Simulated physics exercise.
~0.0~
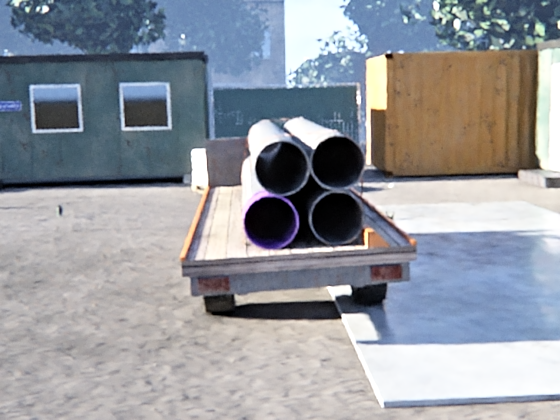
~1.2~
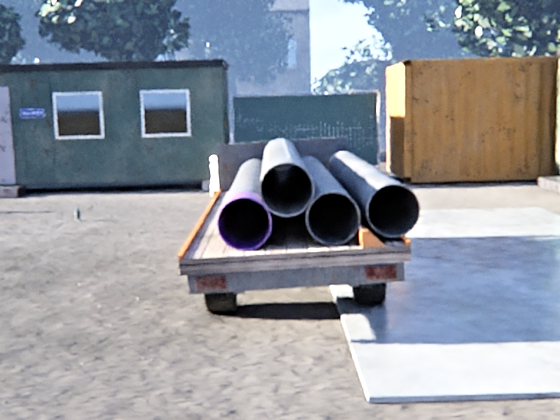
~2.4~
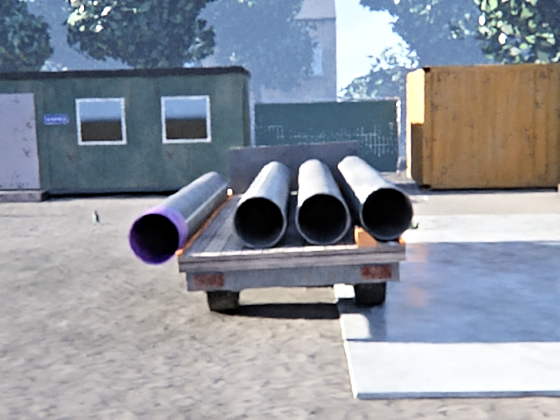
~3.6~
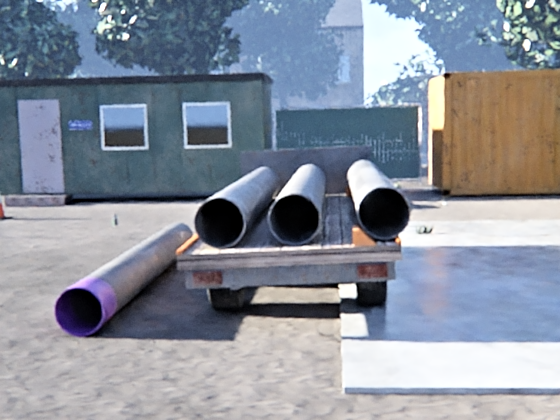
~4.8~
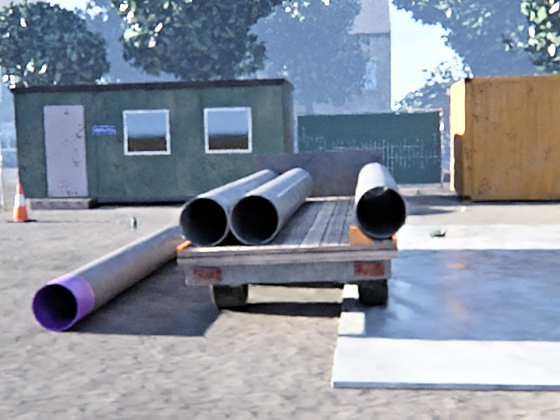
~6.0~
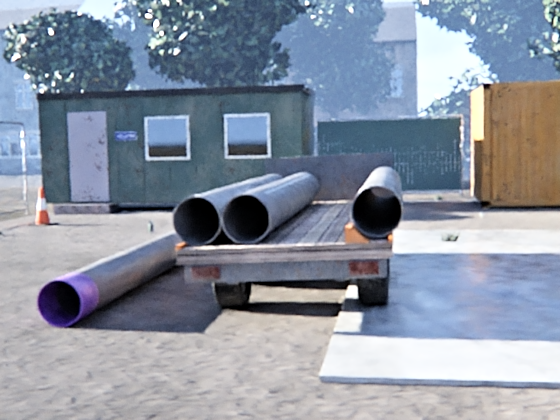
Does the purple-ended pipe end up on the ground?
Yes, it rolls off the left side of the trailer and comes to rest on the ground, while the other three pipes stay on the deck.
